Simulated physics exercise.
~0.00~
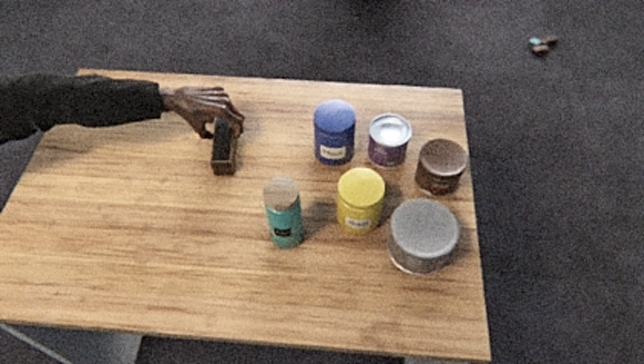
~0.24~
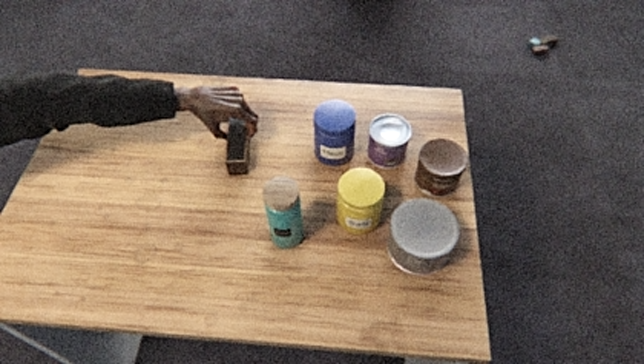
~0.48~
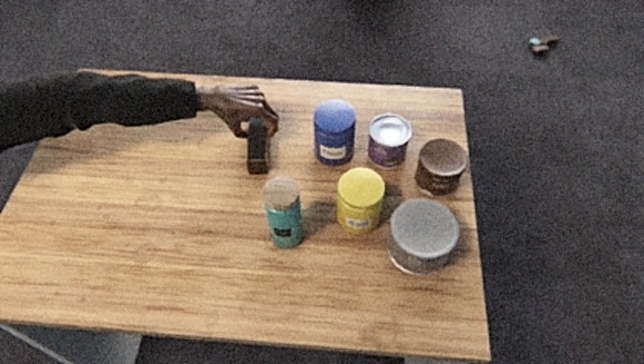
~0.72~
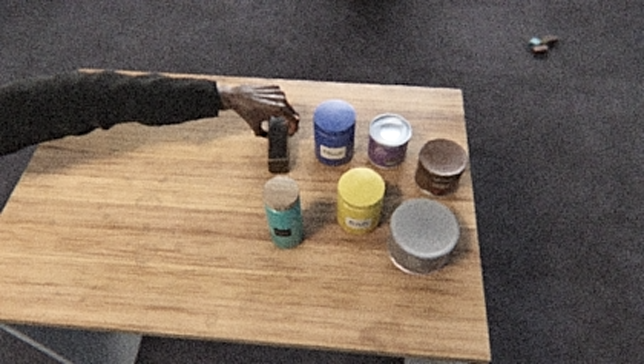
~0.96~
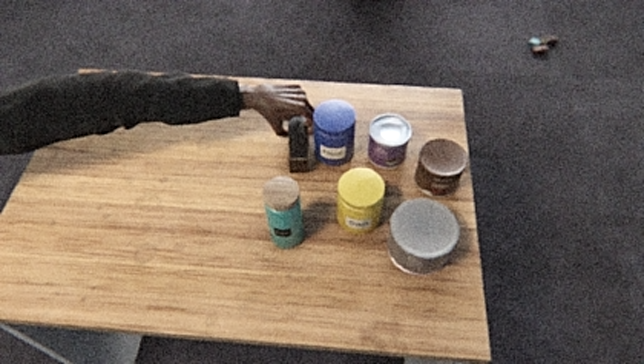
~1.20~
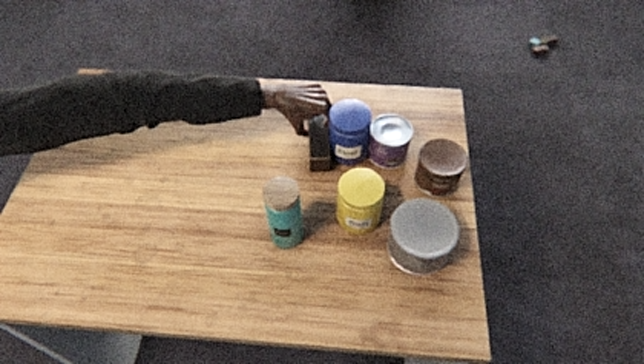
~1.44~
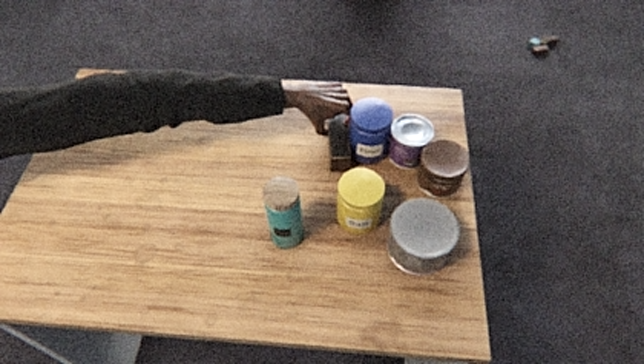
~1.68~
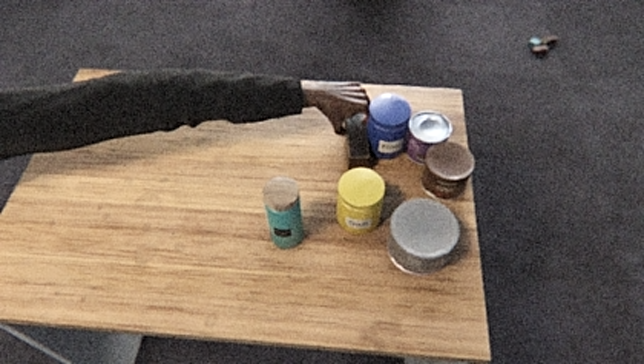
A hand slides a dark block right, pushing the blue jar and purple tin along.
